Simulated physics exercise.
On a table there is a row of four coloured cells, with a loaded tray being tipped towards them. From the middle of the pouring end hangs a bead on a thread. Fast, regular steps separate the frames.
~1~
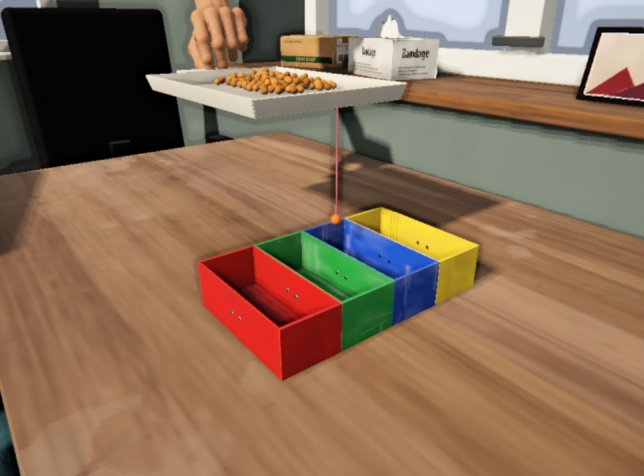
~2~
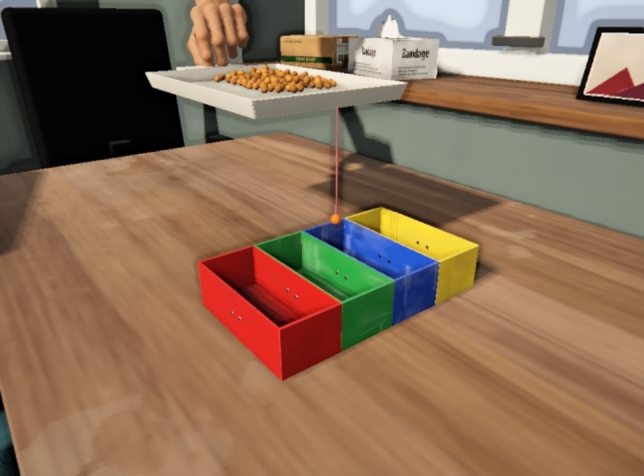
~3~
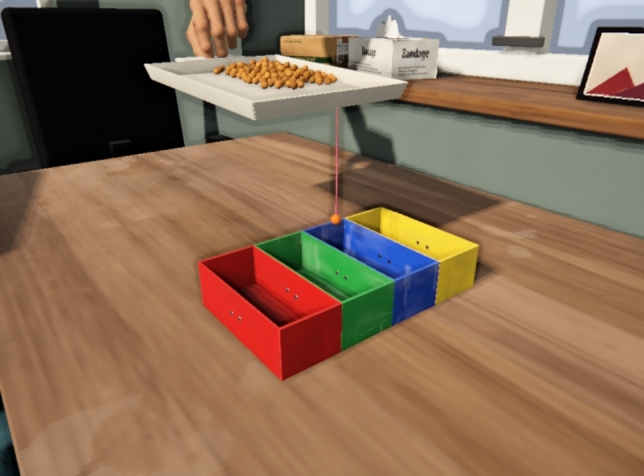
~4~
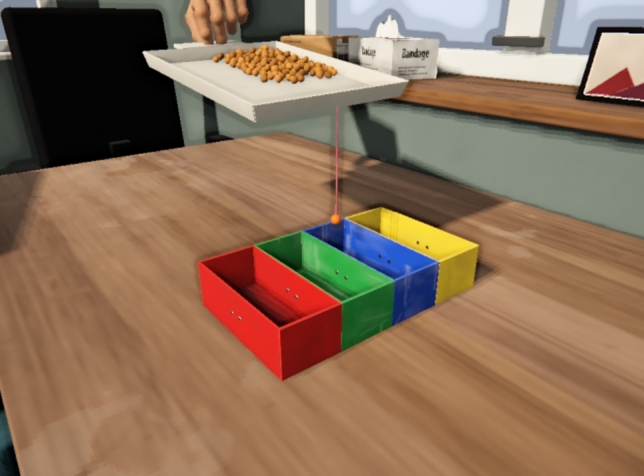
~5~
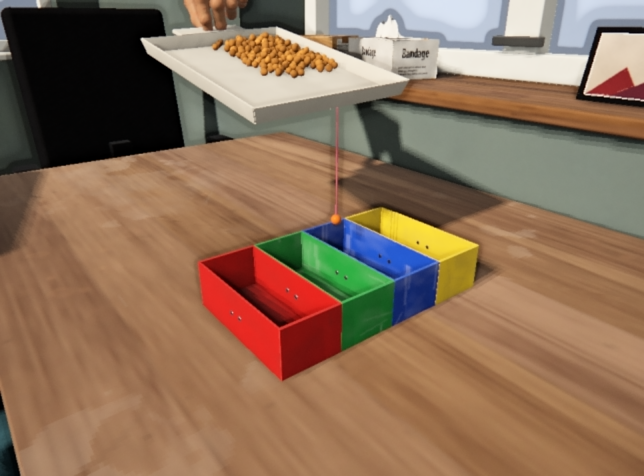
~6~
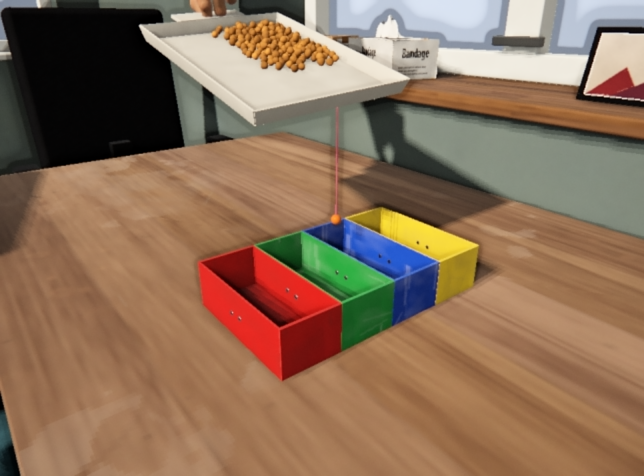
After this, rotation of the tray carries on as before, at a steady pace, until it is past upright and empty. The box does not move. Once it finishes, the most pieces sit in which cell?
In the green cell.
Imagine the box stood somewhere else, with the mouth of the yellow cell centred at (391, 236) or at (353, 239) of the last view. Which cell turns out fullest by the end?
So the first one goes to green and the second to the blue one.
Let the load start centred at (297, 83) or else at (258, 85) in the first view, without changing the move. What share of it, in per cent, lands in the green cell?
The first start gives 30 percent and the second 40 percent.
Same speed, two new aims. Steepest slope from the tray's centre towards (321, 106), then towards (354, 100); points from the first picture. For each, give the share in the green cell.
Roughly 30 % in the first case and 0 % in the second.
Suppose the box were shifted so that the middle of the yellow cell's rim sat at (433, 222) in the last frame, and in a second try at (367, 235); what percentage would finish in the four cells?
Close to 90 per cent, followed by close to 90 per cent.
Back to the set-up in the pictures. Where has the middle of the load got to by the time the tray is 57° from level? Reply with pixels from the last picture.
Roughly at (307, 89).
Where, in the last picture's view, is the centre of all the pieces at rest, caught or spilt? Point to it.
I'd mark it at roughly (321, 304).
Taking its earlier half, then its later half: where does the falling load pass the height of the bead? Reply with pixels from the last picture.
The first part passes (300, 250); everything after passes (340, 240).
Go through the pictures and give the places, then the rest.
The first frame shows corners of the pouring end at (254, 99) and (401, 83), level; middle of the load at (275, 81), roasted chickpeas; bead on its thread at (336, 219); red cell at (312, 336); green cell at (368, 311); blue cell at (416, 289); yellow cell at (457, 270).
The second frame shows corners of the pouring end at (254, 99) and (401, 83), level; middle of the load at (275, 79).
The third frame shows corners of the pouring end at (254, 101) and (401, 82), tipped barely, lowest at the left corner; middle of the load at (275, 73).
The fourth frame shows corners of the pouring end at (255, 103) and (402, 80), tipped a little, lowest at the left corner; middle of the load at (275, 63).
The fifth frame shows corners of the pouring end at (255, 106) and (403, 79), tipped a little, lowest at the left corner; middle of the load at (275, 53).
The sixth frame shows corners of the pouring end at (256, 108) and (404, 77), tipped clearly, lowest at the left corner; middle of the load at (275, 42); red cell at (312, 336); green cell at (368, 311); blue cell at (416, 289); yellow cell at (457, 270).
Soon, tray tipped steeply; nearly all on the tray; a small part falling or outside the box.
A while on, tray tipped right over; most on the tray; a small part in the red cell; a small part in the green cell; a small part in the blue cell; a stray few in the yellow cell; a stray few falling or outside the box.
Towards the end, tray tipped past a quarter turn; about half in the green cell; about a quarter in the red cell; about a quarter in the blue cell; a small part in the yellow cell; a stray few falling or outside the box.
Finally, tray tipped past a quarter turn; about half in the green cell; about a quarter in the red cell; about a quarter in the blue cell; a small part in the yellow cell; a stray few outside the box.
